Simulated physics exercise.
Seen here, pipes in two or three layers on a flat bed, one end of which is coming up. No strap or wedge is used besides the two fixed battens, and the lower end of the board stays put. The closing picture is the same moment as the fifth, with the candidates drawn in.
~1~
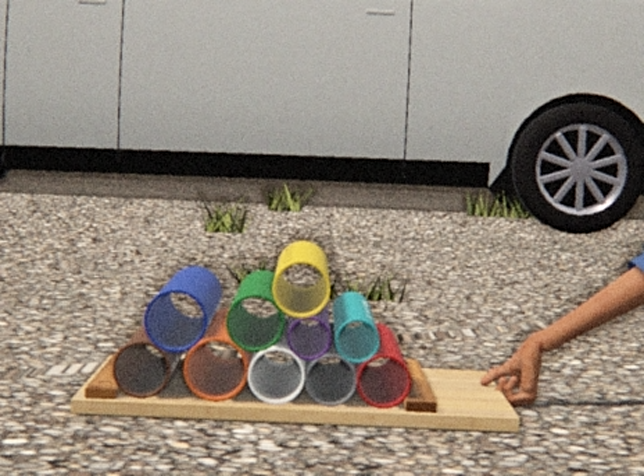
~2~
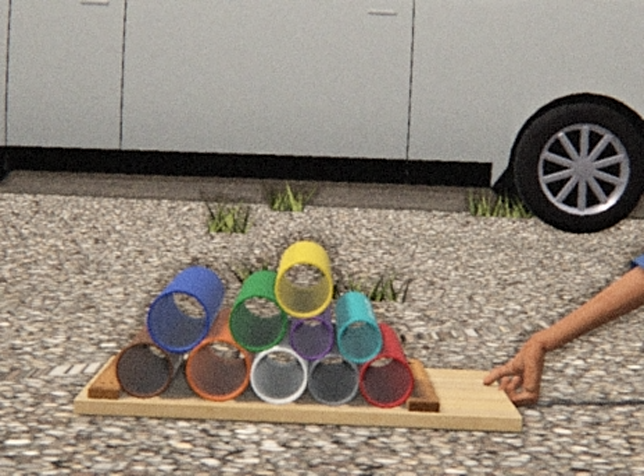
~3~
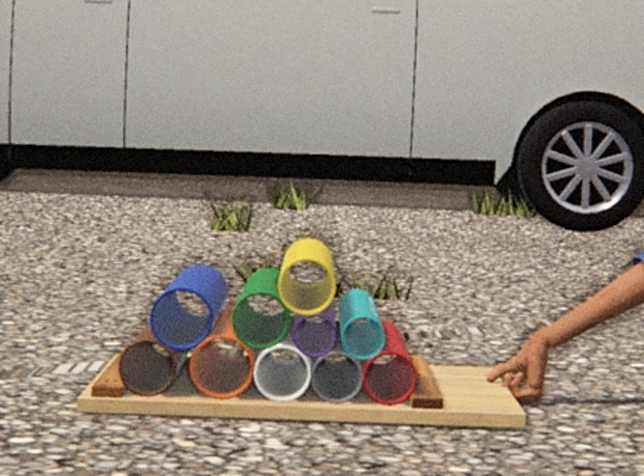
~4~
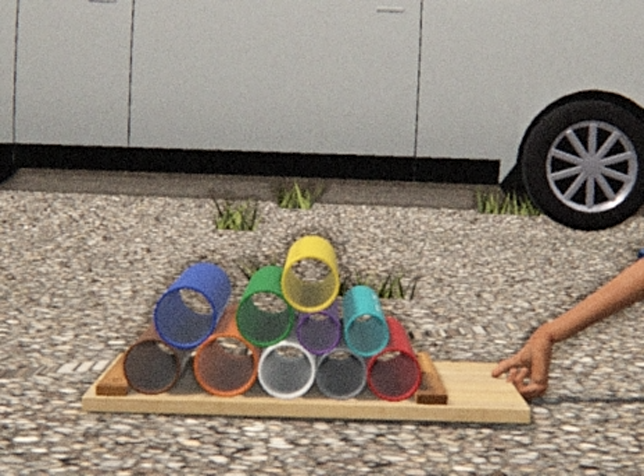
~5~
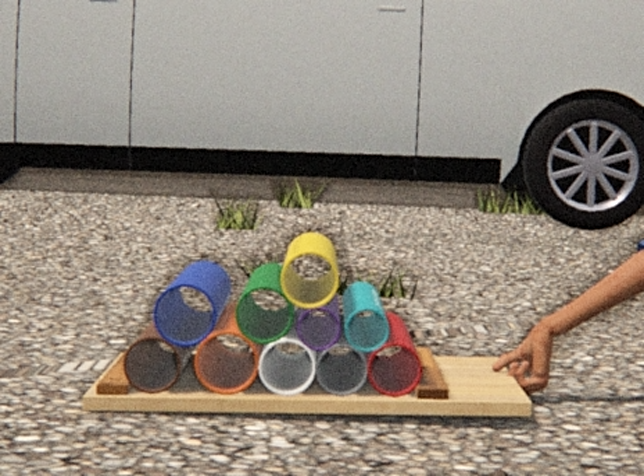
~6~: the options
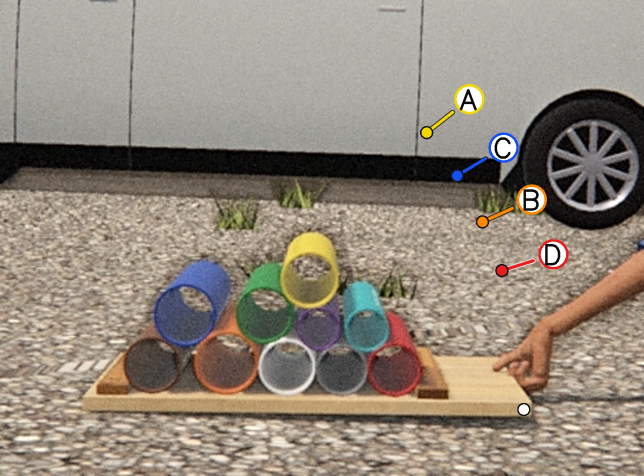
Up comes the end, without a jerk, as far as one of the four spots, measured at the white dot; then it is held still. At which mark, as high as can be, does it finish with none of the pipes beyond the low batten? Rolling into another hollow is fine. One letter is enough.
At most to D.
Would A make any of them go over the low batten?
Yes, at A.
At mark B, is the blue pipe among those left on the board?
No, with B.
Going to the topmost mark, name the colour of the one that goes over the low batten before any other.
It is the blue one.
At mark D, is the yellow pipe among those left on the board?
Yes.
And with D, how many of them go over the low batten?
With D, none.
On the copy, A at (426, 133); B at (483, 222); C at (457, 175); D at (502, 271); the white dot at (524, 410).
On D. First, board at 14°.
Then, board at 20°.
Finally, board at 20°, none over the low batten.
By contrast, A ten over the low batten; B one over the low batten (blue); C ten over the low batten.
